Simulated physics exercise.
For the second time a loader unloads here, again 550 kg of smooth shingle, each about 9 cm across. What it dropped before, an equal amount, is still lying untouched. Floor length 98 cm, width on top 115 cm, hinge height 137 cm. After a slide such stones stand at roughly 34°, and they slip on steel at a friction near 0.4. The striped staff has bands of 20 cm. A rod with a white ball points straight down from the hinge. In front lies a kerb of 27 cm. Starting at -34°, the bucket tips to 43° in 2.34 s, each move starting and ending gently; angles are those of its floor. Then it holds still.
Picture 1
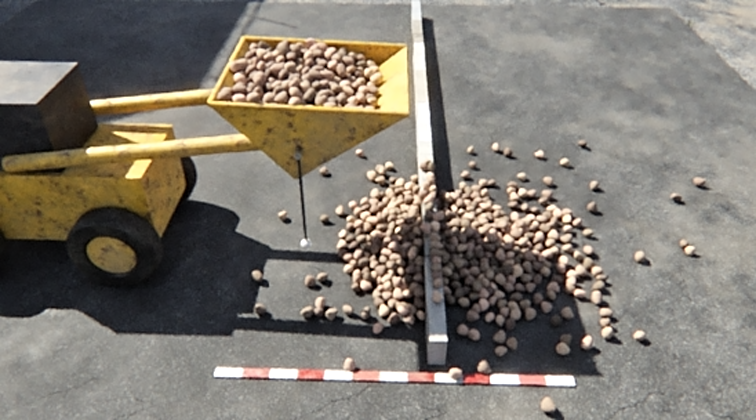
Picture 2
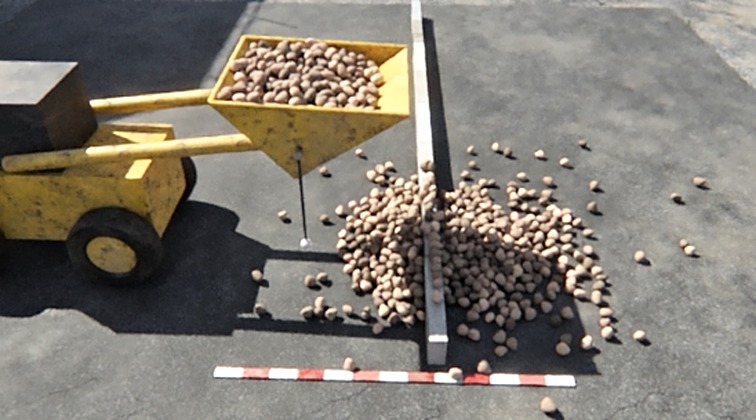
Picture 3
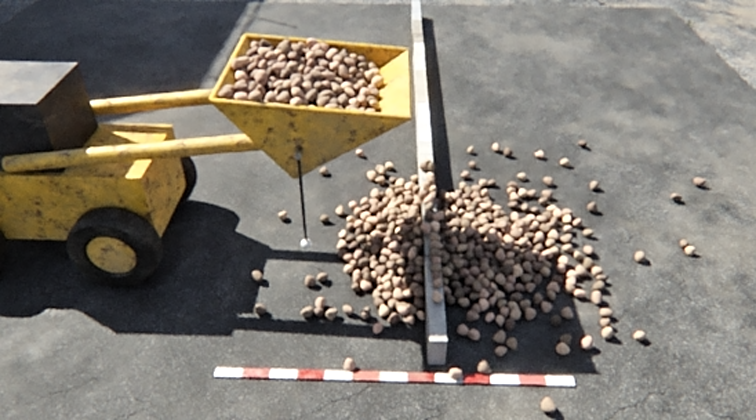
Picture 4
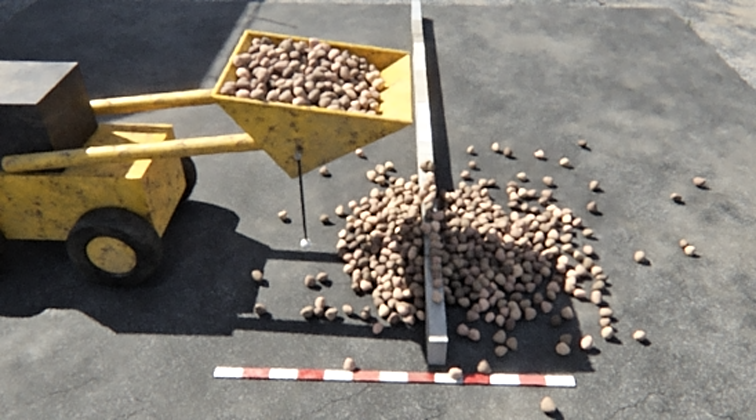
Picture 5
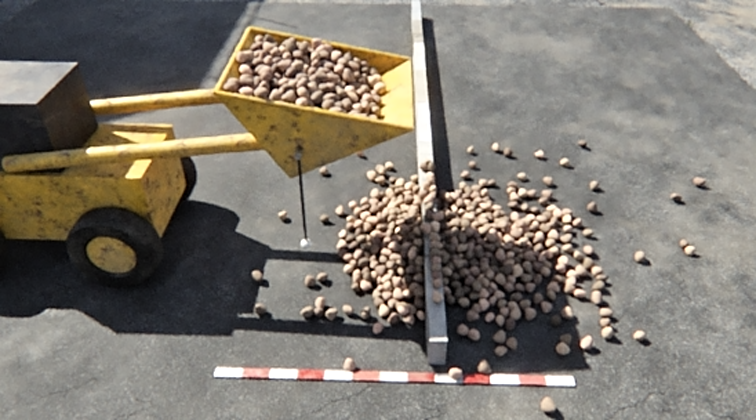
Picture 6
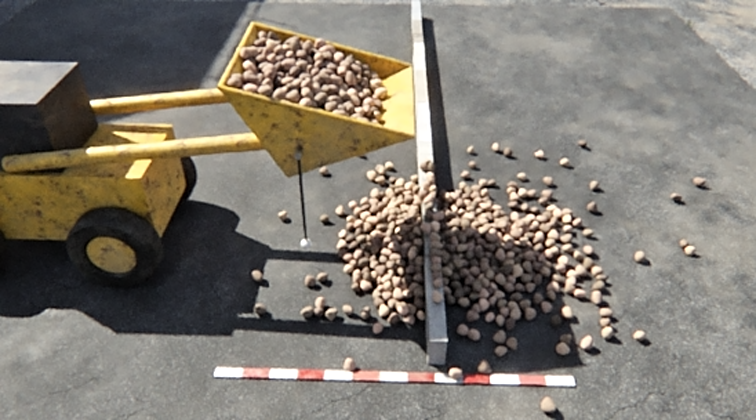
A yellow loader at the left holds a bucket full of brown, rounded stones over dark paving, seen from above and to the side in sunlight by a still camera. Beneath and right of the bucket, a heap of similar stones straddles a pale kerb, with a red-and-white staff in front. The bucket tilts slightly, its back rising and the stones shifting little, while the heap stays motionless.
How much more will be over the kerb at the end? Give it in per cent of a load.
About 34 per cent.
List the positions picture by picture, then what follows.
The first picture shows lip at (409, 114), floor tilted -34°, highest stones at (288, 54). The earlier load is highest near (430, 201), 32 cm above ground level, 42 % on this side of the kerb, 58 % over the kerb.
The second picture shows lip at (409, 115), floor tilted -33°, highest stones at (286, 55).
In the third picture, the bucket is at -32°, its lip at (410, 118); the top of the load is at (282, 54).
In the fourth picture, the bucket is at -29°, its lip at (412, 123); the top of the load is at (278, 54).
The fifth picture shows lip at (413, 129), floor tilted -26°, highest stones at (275, 49).
The sixth picture shows lip at (415, 137), floor tilted -21°, highest stones at (269, 48).
Then, 1.2 s after the last picture the floor is at 31°; in per cent of one load, 77 in the bucket, 65 on this side of the kerb, 58 over the kerb; the foremost stones are at (643, 206).
Then, 1.8 s after the last picture the floor is at 43°; in per cent of one load, 4 in the bucket, 111 on this side of the kerb, 85 over the kerb; the foremost stones are at (643, 206).
Then, 2.2 s after the last picture the floor is at 43°; in per cent of one load, 0 in the bucket, 109 on this side of the kerb, 91 over the kerb; the foremost stones are at (643, 206).
Then, 5.0 s after the last picture the floor is at 43°; in per cent of one load, 0 in the bucket, 109 on this side of the kerb, 92 over the kerb; the foremost stones are at (643, 206). Net gain over the kerb, 34.
